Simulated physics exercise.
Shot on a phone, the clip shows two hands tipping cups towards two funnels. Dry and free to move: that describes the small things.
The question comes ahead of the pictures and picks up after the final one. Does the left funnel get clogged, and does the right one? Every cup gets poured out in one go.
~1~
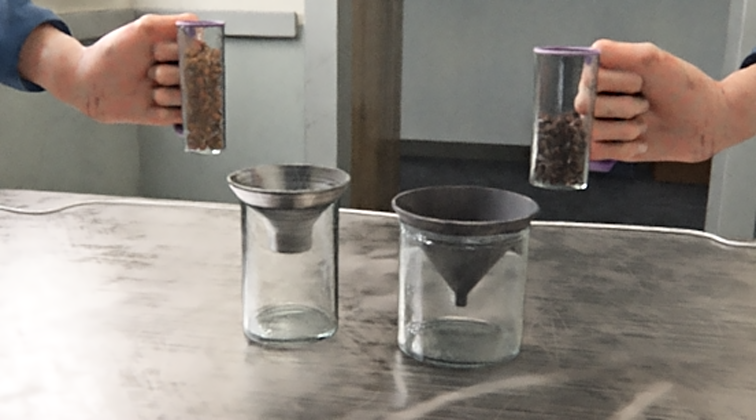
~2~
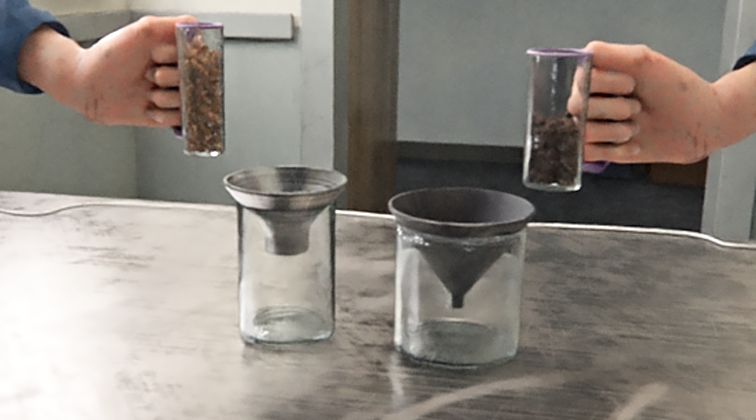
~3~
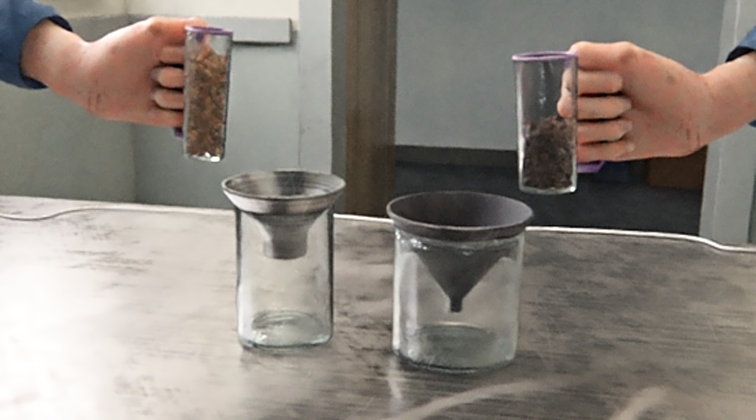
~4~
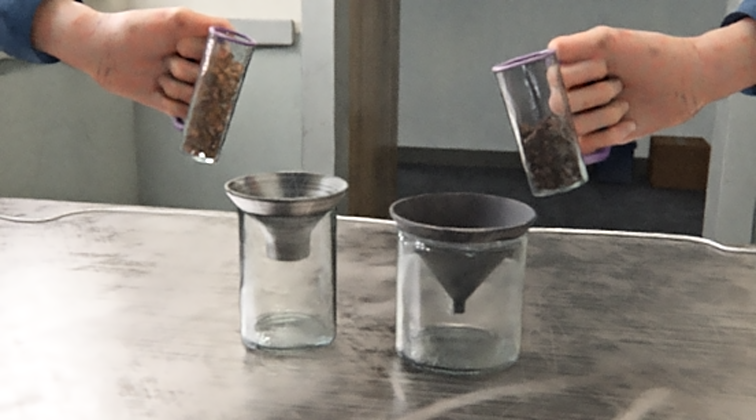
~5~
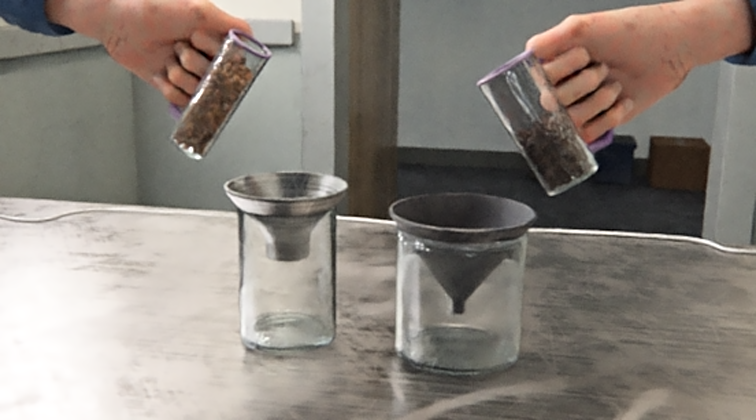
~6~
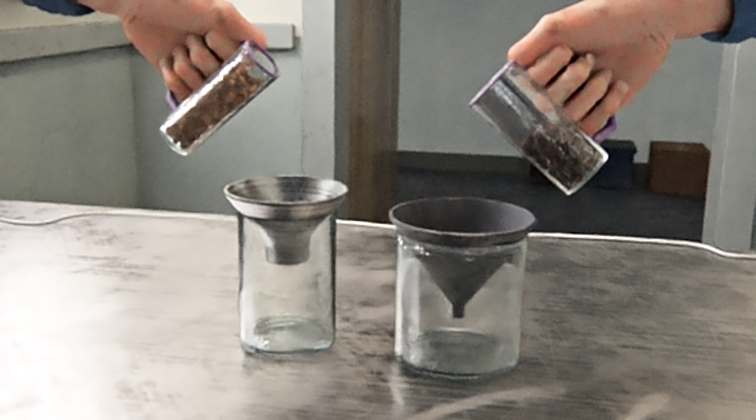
Left funnel - no, everything passes. Right funnel - yes, it clogs.
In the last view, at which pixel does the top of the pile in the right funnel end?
(436, 247) or nearby.
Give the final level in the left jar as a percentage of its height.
Estimated value: Around 15 per cent.
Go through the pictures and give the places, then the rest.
In the first picture, left funnel near (290, 188), outlet at (290, 249), about 6 pieces wide; left cup near (203, 88), holding cereal balls; right funnel near (465, 215), outlet at (461, 303), narrower than one piece; right cup near (563, 118), holding allspice berries.
In the second picture, left cup near (202, 90), upright; right cup near (556, 119), upright.
In the third picture, left cup near (207, 94), tipped 5°; right cup near (547, 123), tipped 5°.
In the fourth picture, left cup near (216, 96), tipped 19°; right cup near (542, 124), tipped 19°.
In the fifth picture, left cup near (218, 96), tipped 34°; right cup near (539, 124), tipped 34°.
In the sixth picture, left funnel near (287, 200), outlet at (287, 260); left cup near (219, 100), tipped 48°; right funnel near (462, 226), outlet at (458, 315); right cup near (539, 129), tipped 48°.
Then, 0.37 s on from there, left, the whole lot still in the cup; right, the whole lot still in the cup.
Then, 0.70 s on from there, left, all but a few still in the cup, only a few in or over the funnel; right, all but a few still in the cup, only a few in or over the funnel.
Then, 0.98 s on from there, left, near half still in the cup, near a third in or over the funnel, near a quarter down in the jar; right, near a third still in the cup, near two thirds in or over the funnel.
In the end, left, the whole lot down in the jar; right, the whole lot stuck in the funnel, none at all down in the jar.
